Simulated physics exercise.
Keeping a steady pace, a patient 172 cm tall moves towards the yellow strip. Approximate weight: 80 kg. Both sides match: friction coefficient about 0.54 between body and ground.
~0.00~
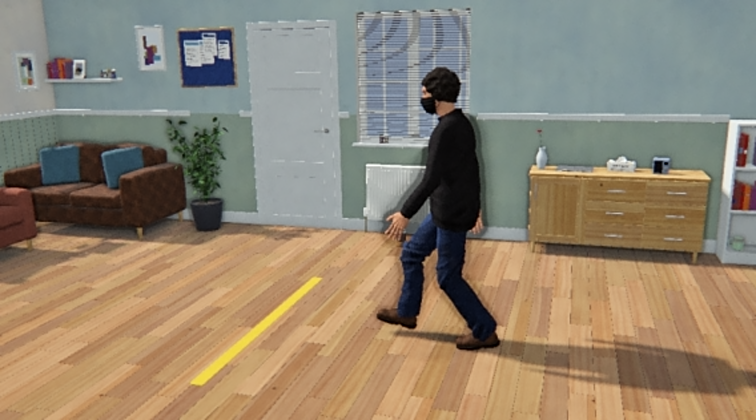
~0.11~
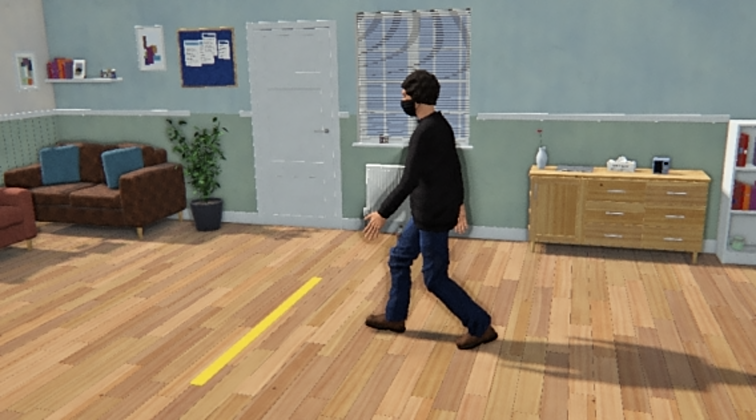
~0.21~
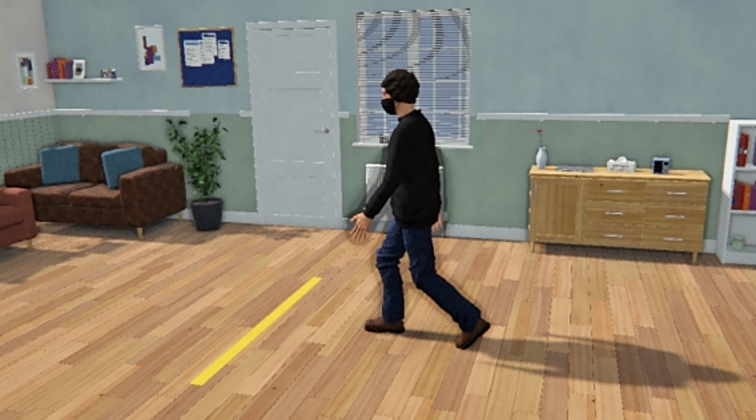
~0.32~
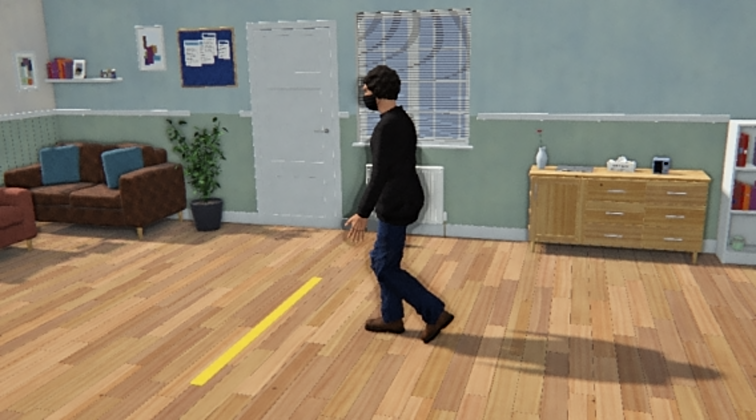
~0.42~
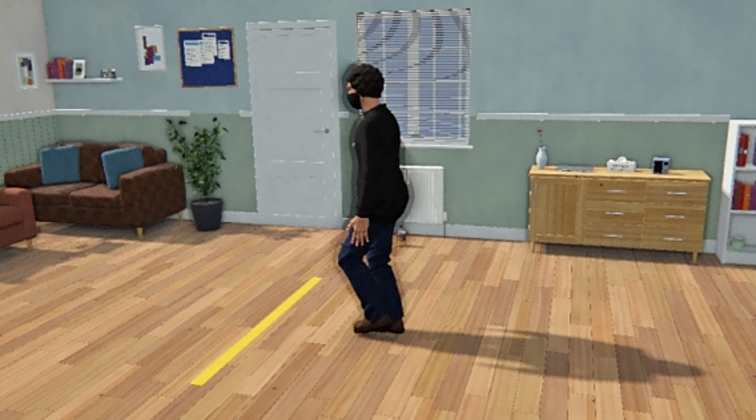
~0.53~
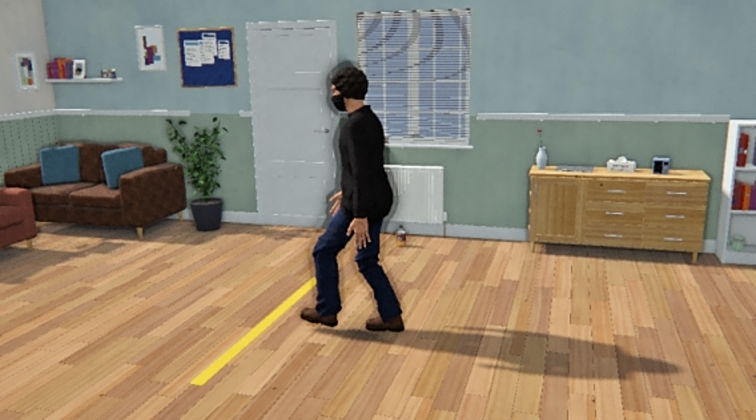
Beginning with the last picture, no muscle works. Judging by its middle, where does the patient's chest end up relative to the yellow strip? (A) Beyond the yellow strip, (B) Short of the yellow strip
Option A: Beyond the yellow strip.
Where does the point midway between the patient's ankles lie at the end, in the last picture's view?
Roughly (314, 335).
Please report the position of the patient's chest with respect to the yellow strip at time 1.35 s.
Some 10 cm past it.
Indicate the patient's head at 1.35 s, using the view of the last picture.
At that moment it is near (207, 314) in the last picture's view.
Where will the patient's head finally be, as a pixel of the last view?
The head finishes near (141, 342).
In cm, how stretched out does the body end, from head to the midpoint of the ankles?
Distance head to ankle midpoint: Approx. 100 cm.
After 0.80 s the patient's chest is 43 cm short of the yellow strip, near (323, 193) in the last picture's view; the patient's head 38 cm short of the yellow strip.
After 1.05 s the patient's chest is 22 cm short of the yellow strip, near (288, 242) in the last picture's view.
After 1.35 s the patient's chest is 8 cm past the yellow strip, near (222, 300) in the last picture's view; the patient's head 26 cm past the yellow strip.
When all is still (2.8 s), patient's hips stop short of the yellow strip; patient's head crosses the yellow strip; patient's chest crosses the yellow strip.
